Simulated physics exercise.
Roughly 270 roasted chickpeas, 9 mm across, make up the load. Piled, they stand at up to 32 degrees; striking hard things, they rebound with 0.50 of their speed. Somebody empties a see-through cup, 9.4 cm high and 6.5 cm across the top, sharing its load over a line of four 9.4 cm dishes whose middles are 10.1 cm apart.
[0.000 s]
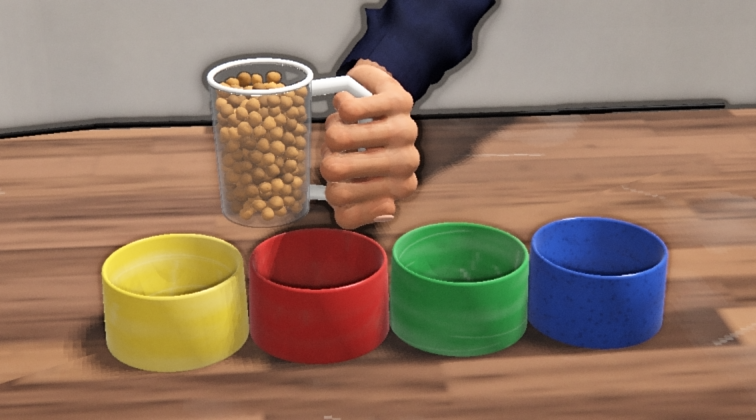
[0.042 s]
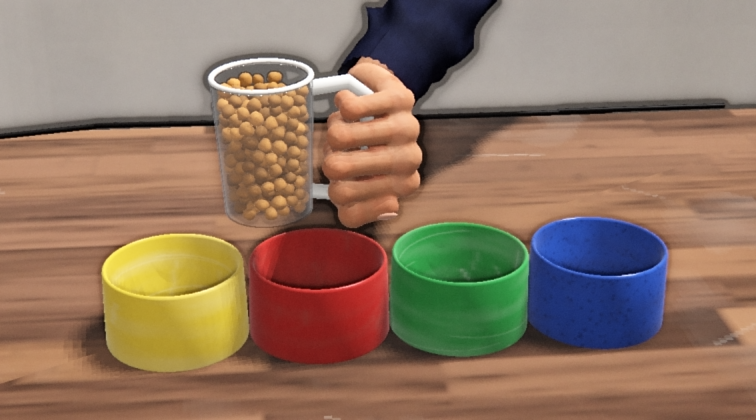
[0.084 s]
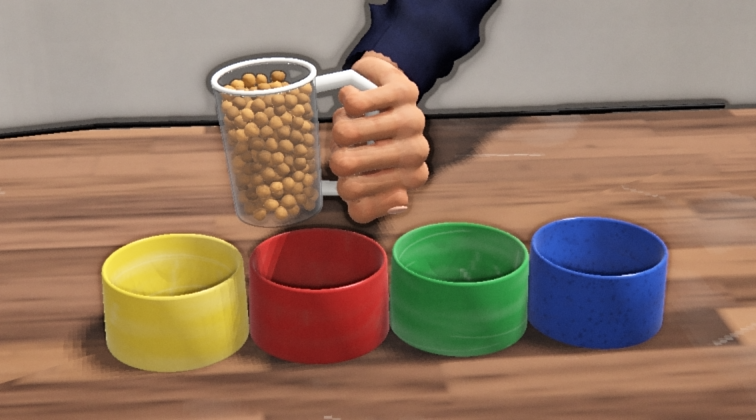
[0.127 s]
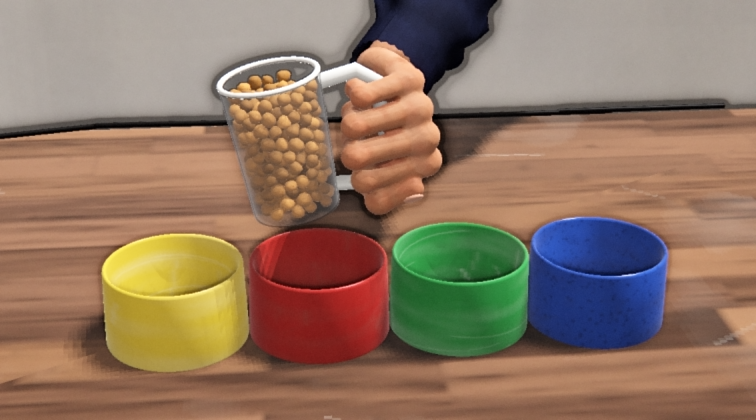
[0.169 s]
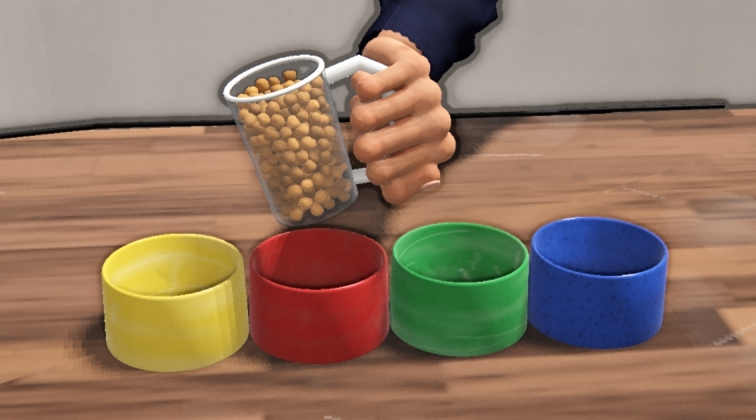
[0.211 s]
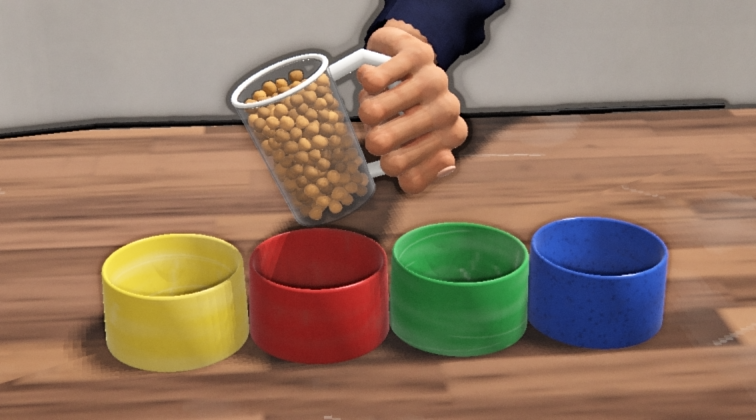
On a wooden surface, a hand holds a clear cup full of small round tan pieces above a row of yellow, red, green and blue dishes, then gradually tilts it to the left while shifting it slightly right.
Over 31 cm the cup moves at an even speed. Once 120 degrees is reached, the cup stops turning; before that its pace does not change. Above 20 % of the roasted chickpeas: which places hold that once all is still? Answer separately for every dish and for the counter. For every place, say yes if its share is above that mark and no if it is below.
Red: No, blue: No, green: Yes, yellow: No, counter: No.
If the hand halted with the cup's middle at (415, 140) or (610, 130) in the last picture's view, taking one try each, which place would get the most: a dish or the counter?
Try 1 - red; try 2 - green.
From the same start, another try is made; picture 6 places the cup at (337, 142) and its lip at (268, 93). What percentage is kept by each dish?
Dish by dish: Red 0 per cent, blue 100 per cent, green 0 per cent, yellow 0 per cent.
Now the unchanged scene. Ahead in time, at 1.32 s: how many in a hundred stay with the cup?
Reading: Approx. 0 %.
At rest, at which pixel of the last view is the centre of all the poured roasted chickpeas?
Somewhere near (466, 298) in the last picture.
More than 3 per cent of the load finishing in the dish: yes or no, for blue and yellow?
Note - blue affirmative, yellow negative.
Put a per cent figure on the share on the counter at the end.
Roughly 5 per cent.
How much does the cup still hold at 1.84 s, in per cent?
Estimate: Some 0 %.
After 0.88 s, tilt 117 degrees; cup holds 80 %, red 5 %, green 15 %.
After 1.32 s, tilt 120 degrees; cup holds 0 %, red 5 %, blue 5 %, green 80 %.
After 1.84 s, tilt 120 degrees; cup holds 0 %, red 5 %, blue 10 %, green 80 %.
In the end, at 2.1 s, red 5 %, blue 10 %, green 80 %, yellow 0 %, counter 5 %.
